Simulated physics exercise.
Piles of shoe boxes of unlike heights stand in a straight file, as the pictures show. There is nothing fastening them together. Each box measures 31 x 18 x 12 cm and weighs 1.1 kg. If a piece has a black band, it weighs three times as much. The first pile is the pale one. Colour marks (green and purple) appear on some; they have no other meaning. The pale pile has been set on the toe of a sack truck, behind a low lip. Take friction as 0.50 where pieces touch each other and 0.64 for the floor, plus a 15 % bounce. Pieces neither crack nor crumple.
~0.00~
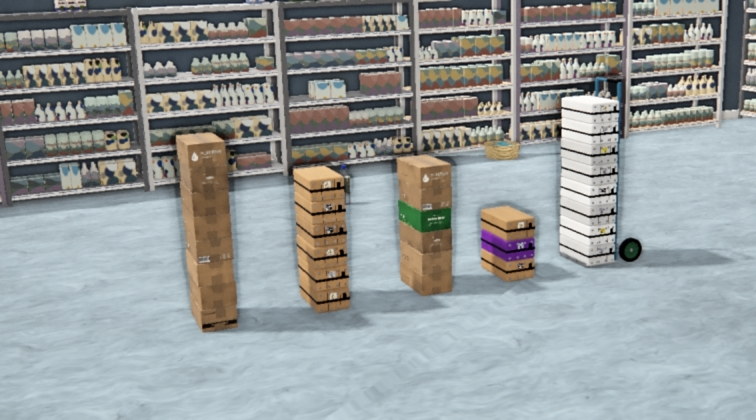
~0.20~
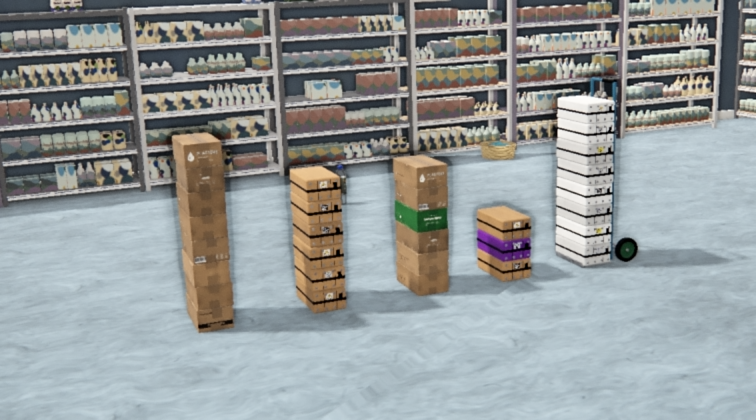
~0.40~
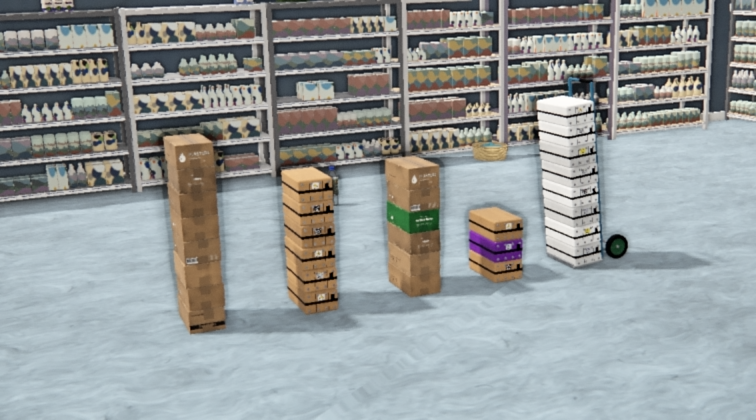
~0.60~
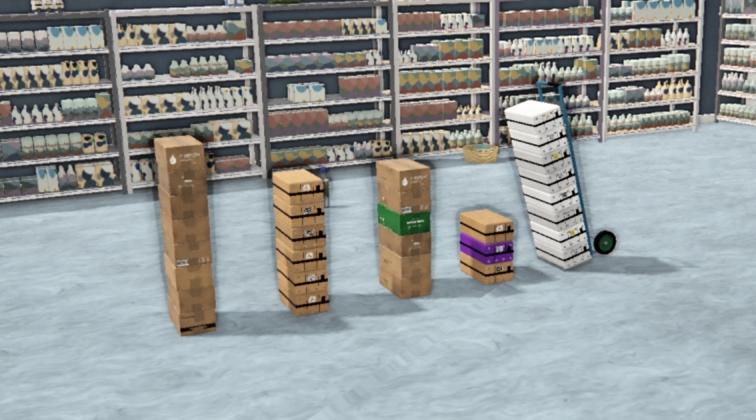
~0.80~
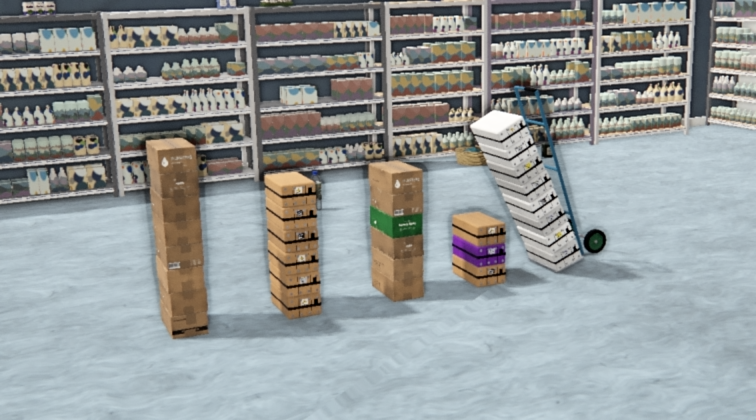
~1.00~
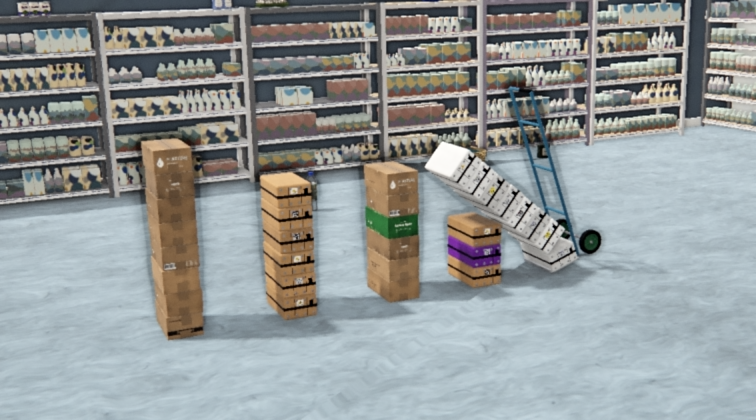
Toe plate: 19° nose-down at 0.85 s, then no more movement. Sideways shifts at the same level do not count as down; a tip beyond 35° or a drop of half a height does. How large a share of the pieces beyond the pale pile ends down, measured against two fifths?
The share is below two fifths.
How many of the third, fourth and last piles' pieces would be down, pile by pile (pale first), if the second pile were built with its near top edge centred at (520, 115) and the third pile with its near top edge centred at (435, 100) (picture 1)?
Down by pile: Third 9, fourth 6, last 6.
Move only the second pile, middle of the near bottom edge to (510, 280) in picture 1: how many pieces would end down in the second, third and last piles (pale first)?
Down counts: Second 0, third 3, last 0.
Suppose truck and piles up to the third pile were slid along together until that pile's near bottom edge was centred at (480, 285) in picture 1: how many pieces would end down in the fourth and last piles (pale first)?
In that case fourth pile 0 and last pile 0.
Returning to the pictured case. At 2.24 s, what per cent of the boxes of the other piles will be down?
15 per cent.
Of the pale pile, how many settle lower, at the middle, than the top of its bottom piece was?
I count 4 in total.
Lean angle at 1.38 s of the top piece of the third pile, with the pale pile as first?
I'd say it's at some 0° by then.
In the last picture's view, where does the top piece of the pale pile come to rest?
(414, 239).
After 1.14 s, 7 of the pale pile down; none of the 23 other boxes down, 5 disturbed; green box shifted 17 mm.
After 1.38 s, 7 of the pale pile down; none of the 23 other boxes down, 7 disturbed; green box leaning 4°.
After 2.24 s, 7 of the pale pile down; 4 of the 23 other boxes down; green box leaning 71°, 20 cm lower.
At rest (2.8 s), 7 of the pale pile down; 4 of the 23 other boxes down; green box on its side; purple box unmoved. That is 17 per cent. As the last picture would show them, middles, green box near (342, 294), purple box near (472, 250).
